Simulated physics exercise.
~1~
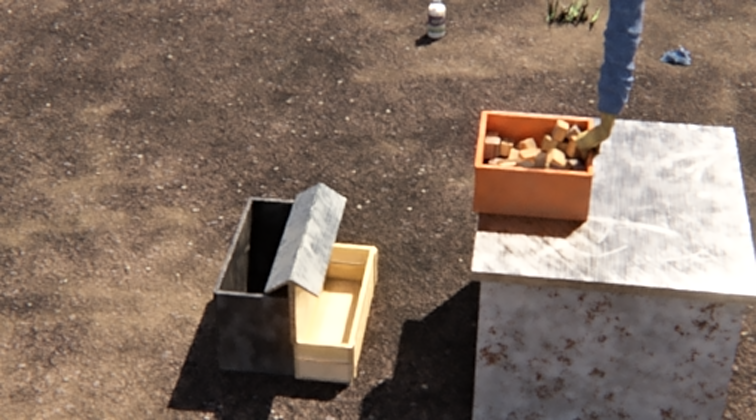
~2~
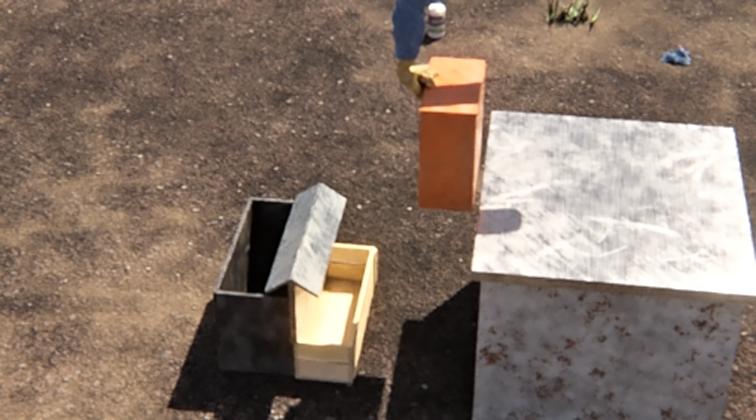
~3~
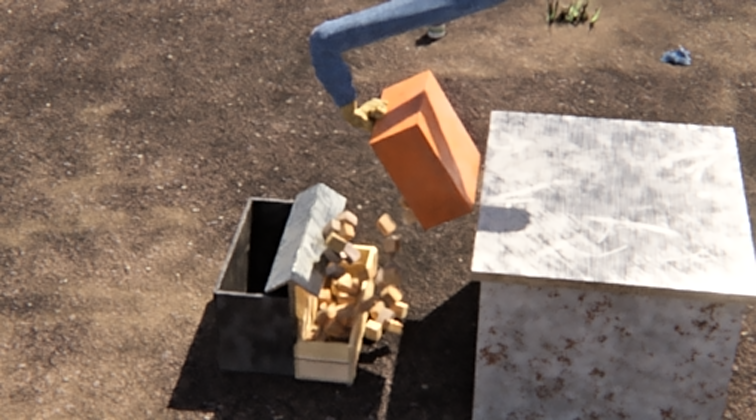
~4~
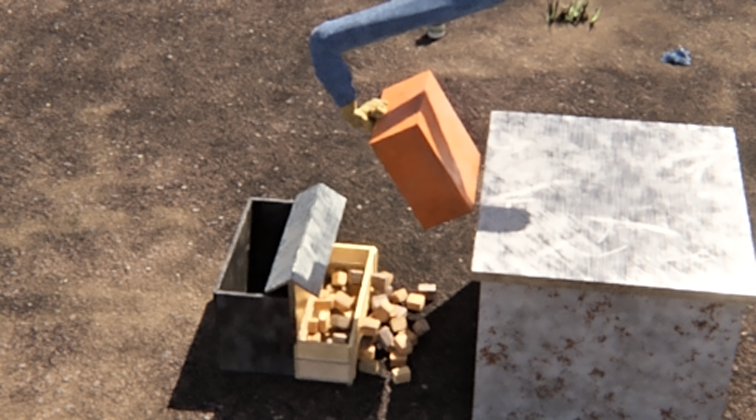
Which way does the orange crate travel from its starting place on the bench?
It moves to the left, off the bench and toward the boxes on the ground.
On a patch of bare brown ground, a gloved hand swung an orange crate left off a pale bench and tipped it over, spilling small wooden blocks that ended up partly in the light wooden box and partly on the dirt beside it.
